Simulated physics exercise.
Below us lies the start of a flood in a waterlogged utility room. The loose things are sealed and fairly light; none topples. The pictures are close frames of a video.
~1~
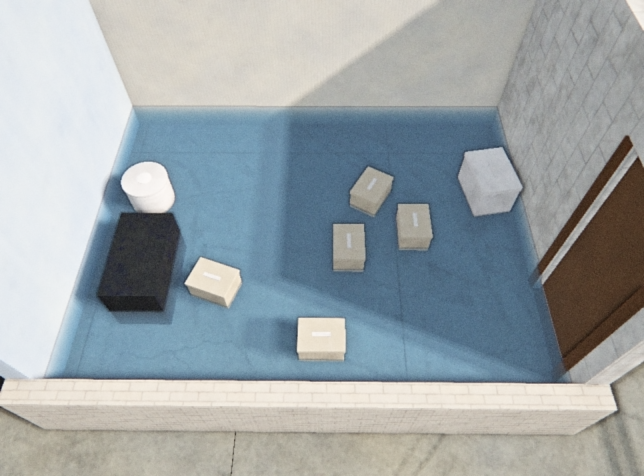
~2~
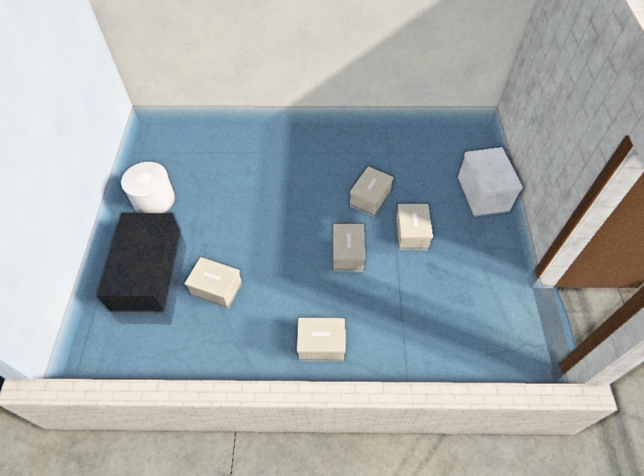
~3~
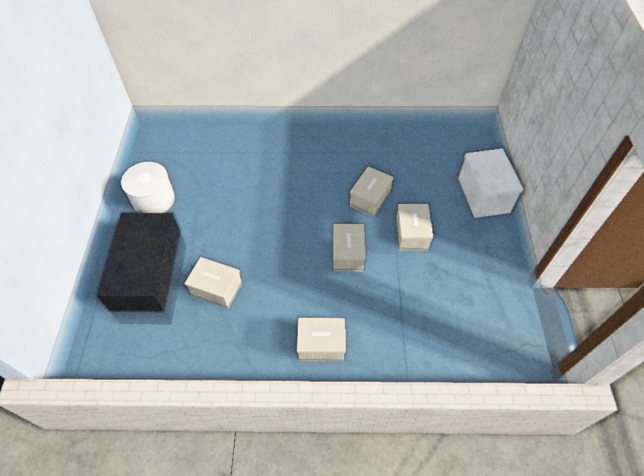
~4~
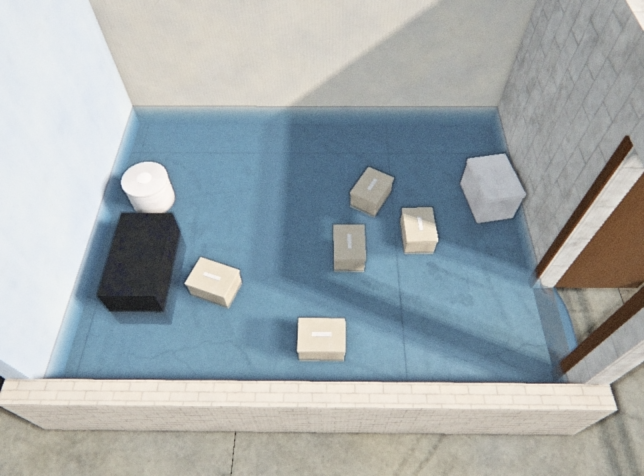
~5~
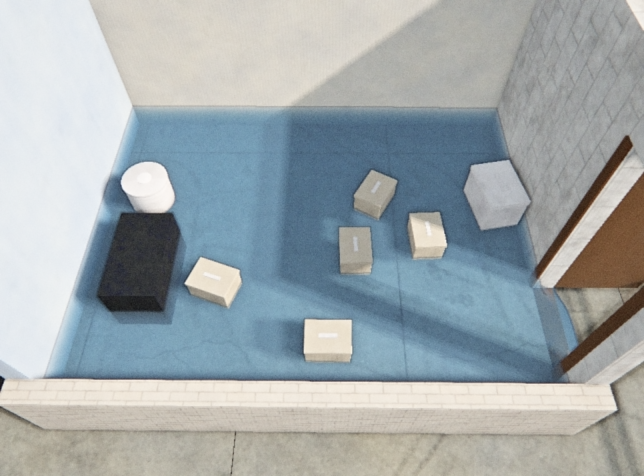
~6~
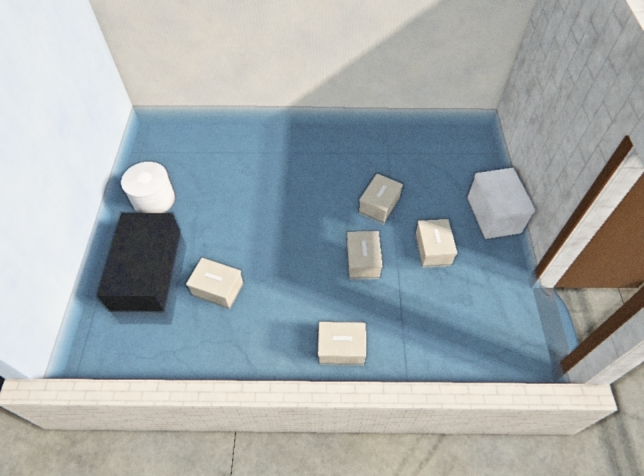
Flooded utility room with a brown door opening at right, then floating boxes and a grey block drifting slightly toward it.
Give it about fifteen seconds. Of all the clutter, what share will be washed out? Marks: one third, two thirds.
Share: At least two thirds.
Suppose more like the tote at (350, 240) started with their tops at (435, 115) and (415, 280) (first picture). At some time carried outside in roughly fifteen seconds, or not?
In turn: Inside, washed out.
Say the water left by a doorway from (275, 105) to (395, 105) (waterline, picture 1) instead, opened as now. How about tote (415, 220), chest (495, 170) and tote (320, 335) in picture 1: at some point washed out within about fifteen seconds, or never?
As listed: Washed out, carried outside, stays.
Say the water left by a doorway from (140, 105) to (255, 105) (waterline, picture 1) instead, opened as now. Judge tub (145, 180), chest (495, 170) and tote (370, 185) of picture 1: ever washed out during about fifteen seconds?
One after the other: Carried outside, no, gone.
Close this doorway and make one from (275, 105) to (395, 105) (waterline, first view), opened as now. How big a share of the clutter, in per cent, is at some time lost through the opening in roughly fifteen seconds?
Near 70 in a hundred.
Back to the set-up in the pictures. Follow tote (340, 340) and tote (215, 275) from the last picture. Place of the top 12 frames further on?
Close to (479, 354) and (254, 287).
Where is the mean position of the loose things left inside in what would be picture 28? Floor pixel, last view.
Roughly at (249, 263).
A moment on, 0 of 7 are out; 7 afloat.
Next, 2 of 7 are out; 5 afloat.
Later, 5 of 7 are out; 2 afloat.
In the end, 5 of 7 are out; 2 afloat.
